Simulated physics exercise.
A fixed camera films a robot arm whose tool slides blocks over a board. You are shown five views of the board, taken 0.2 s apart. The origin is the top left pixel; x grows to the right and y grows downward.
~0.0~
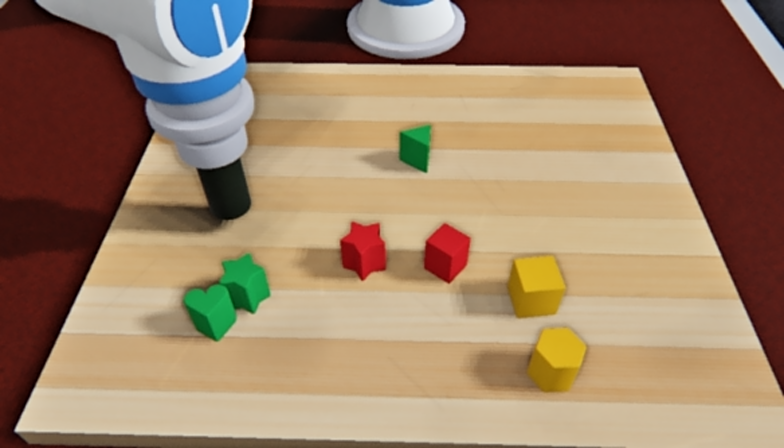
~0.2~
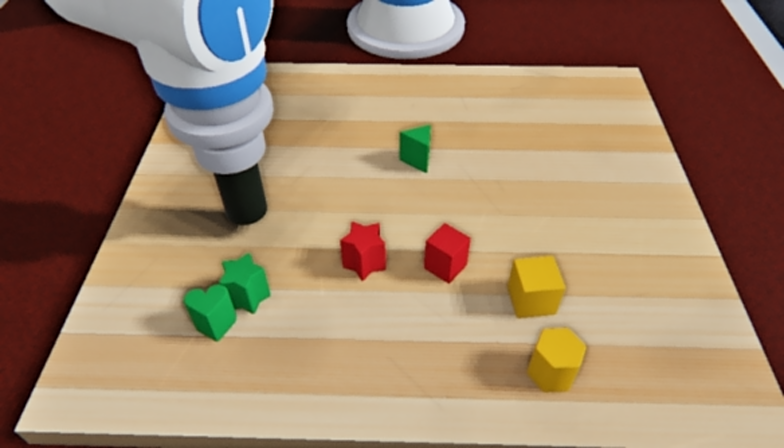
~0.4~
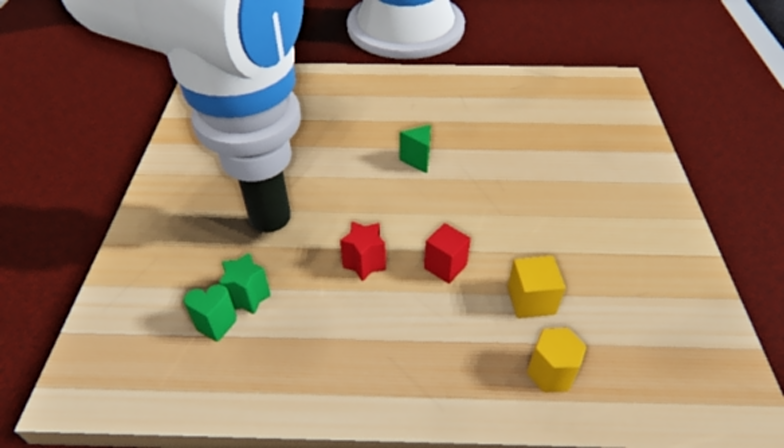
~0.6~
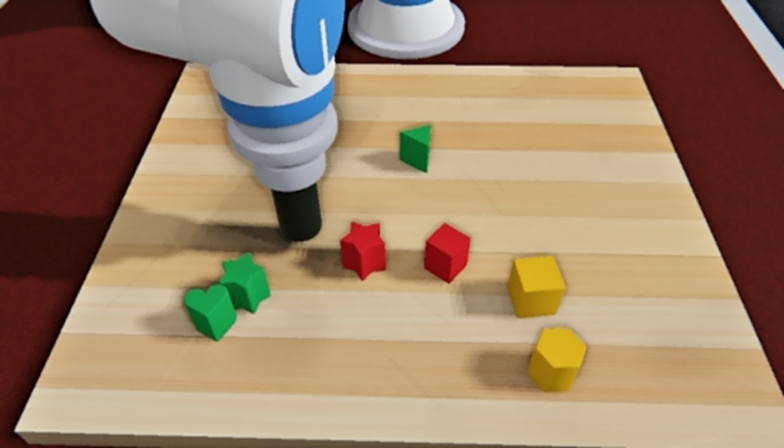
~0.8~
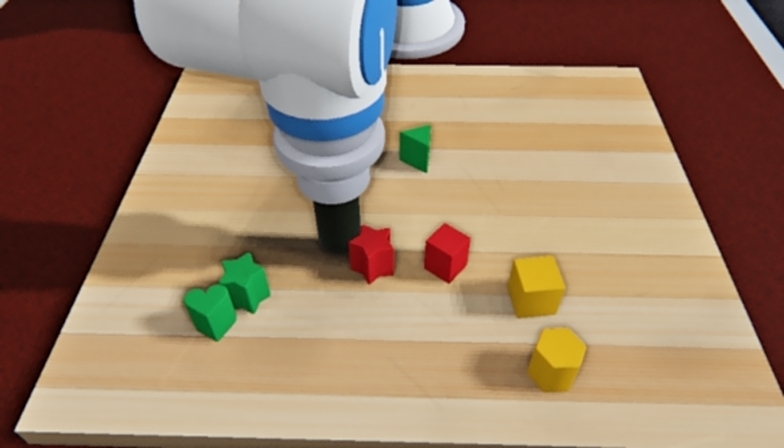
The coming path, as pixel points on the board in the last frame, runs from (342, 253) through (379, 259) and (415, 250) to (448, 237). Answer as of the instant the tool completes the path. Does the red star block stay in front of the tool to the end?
That would be a no.
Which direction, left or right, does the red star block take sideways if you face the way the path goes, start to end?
Gets pushed right.
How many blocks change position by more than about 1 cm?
Once the path ends, two blocks will have shifted.
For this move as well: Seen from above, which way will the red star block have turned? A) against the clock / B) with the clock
The answer is B.
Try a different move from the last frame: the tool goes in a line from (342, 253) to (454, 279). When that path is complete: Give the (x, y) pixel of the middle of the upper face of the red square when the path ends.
The middle of its upper face should be somewhere near (501, 243).
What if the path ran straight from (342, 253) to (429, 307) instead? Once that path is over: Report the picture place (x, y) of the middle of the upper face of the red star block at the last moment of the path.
I predict (471, 293).
The first path, step by step. One third of the way, tool at (380, 246); red star block at (412, 248); red square at (452, 239).
Two thirds of the way, tool at (417, 235); red star block at (431, 249), turned 45° clockwise; red square at (471, 244), turned 45° anticlockwise.
At the end, tool at (449, 223); green star block not moved; red star block at (431, 249), turned 50° clockwise; red square at (472, 244), turned 45° anticlockwise.
